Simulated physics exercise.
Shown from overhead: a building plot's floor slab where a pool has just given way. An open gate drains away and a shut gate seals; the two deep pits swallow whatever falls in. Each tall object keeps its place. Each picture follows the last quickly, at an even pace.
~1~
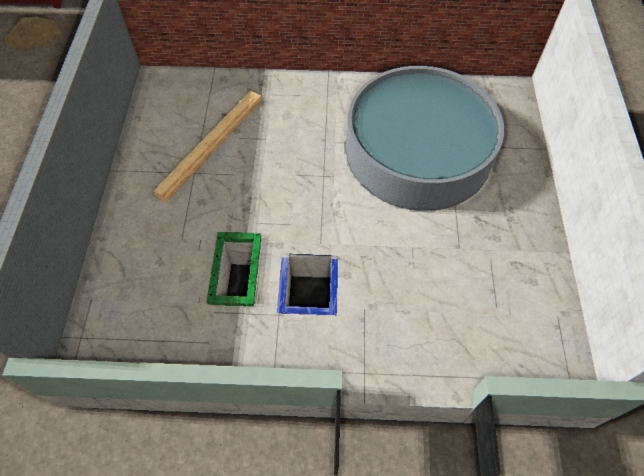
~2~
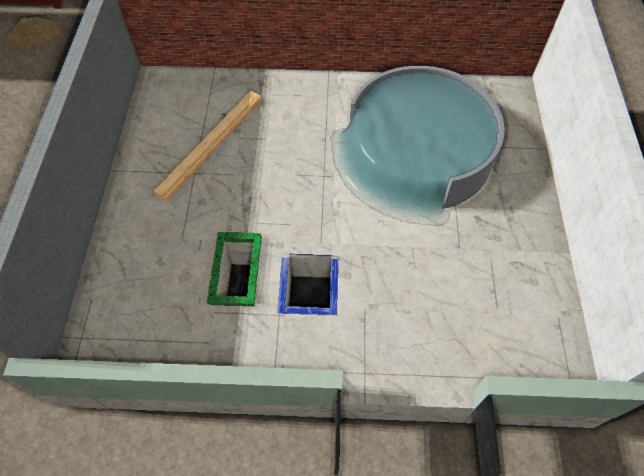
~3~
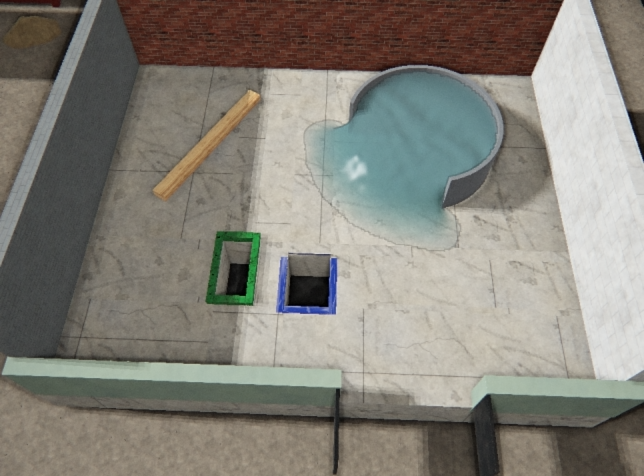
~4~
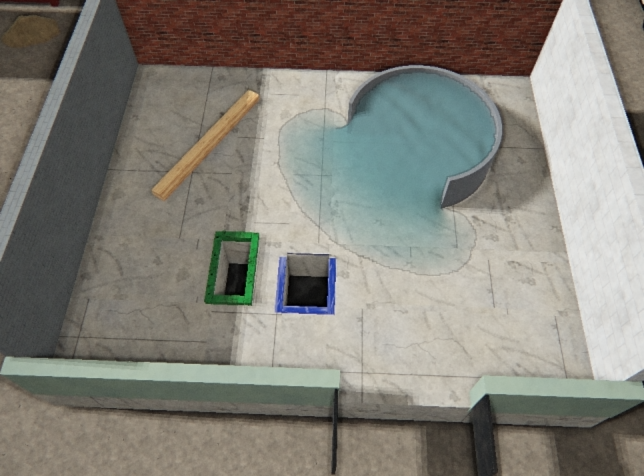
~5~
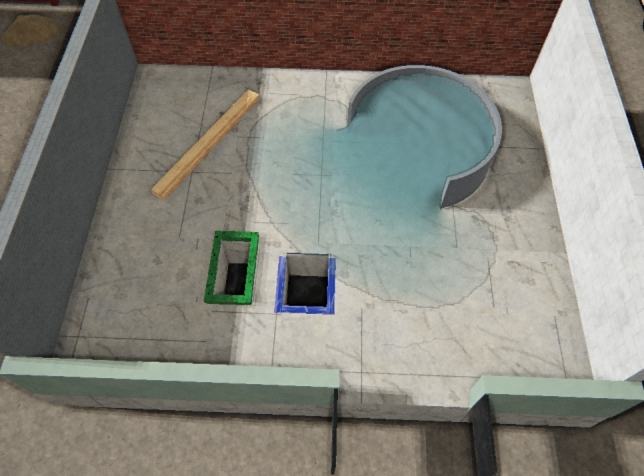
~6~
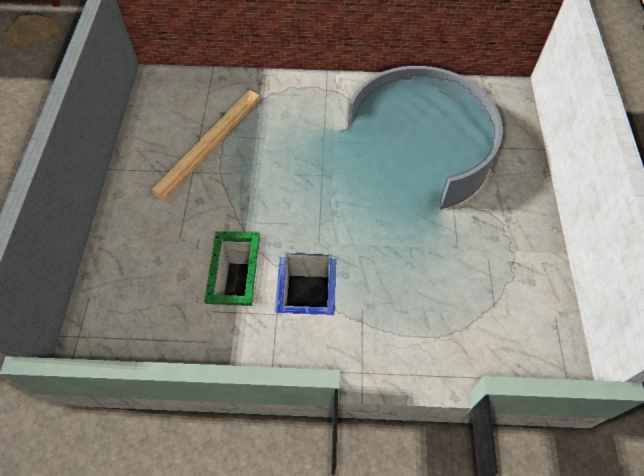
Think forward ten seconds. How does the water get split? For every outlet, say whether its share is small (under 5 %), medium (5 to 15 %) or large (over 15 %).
Result - gate: Large; blue pit: Large; green pit: Medium.
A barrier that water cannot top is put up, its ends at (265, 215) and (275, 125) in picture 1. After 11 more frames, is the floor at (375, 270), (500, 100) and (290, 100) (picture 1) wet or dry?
In the order you listed them: Soaked, unsoaked, soaked.
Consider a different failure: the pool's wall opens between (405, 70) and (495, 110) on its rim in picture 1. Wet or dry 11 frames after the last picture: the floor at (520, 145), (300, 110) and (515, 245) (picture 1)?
Result, in sequence: Inundated; inundated; inundated.
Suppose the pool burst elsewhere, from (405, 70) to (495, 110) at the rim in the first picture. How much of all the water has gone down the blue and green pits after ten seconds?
For blue it's about 4 per cent, and for green about 0 per cent.
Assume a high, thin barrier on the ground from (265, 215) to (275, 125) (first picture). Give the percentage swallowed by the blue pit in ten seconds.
Share for blue - 35 in a hundred.
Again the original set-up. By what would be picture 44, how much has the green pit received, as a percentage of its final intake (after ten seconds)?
Estimate: Some 100 per cent.
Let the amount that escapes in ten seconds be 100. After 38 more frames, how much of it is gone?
I'd estimate some 80 per cent.
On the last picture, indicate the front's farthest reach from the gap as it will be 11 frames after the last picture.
Close to (60, 338).
A moment on, water covers 45 % of the floor; the gate 1 %, the blue pit 4 %, the green pit 1 %.
Next, water covers 55 % of the floor; the gate 5 %, the blue pit 10 %, the green pit 4 %.
Then, water covers 60 % of the floor; the gate 10 %, the blue pit 16 %, the green pit 6 %.
Later, water covers 80 % of the floor; the gate 15 %, the blue pit 22 %, the green pit 7 %.
In the end, water covers 85 % of the floor; the gate 19 %, the blue pit 30 %, the green pit 7 %.
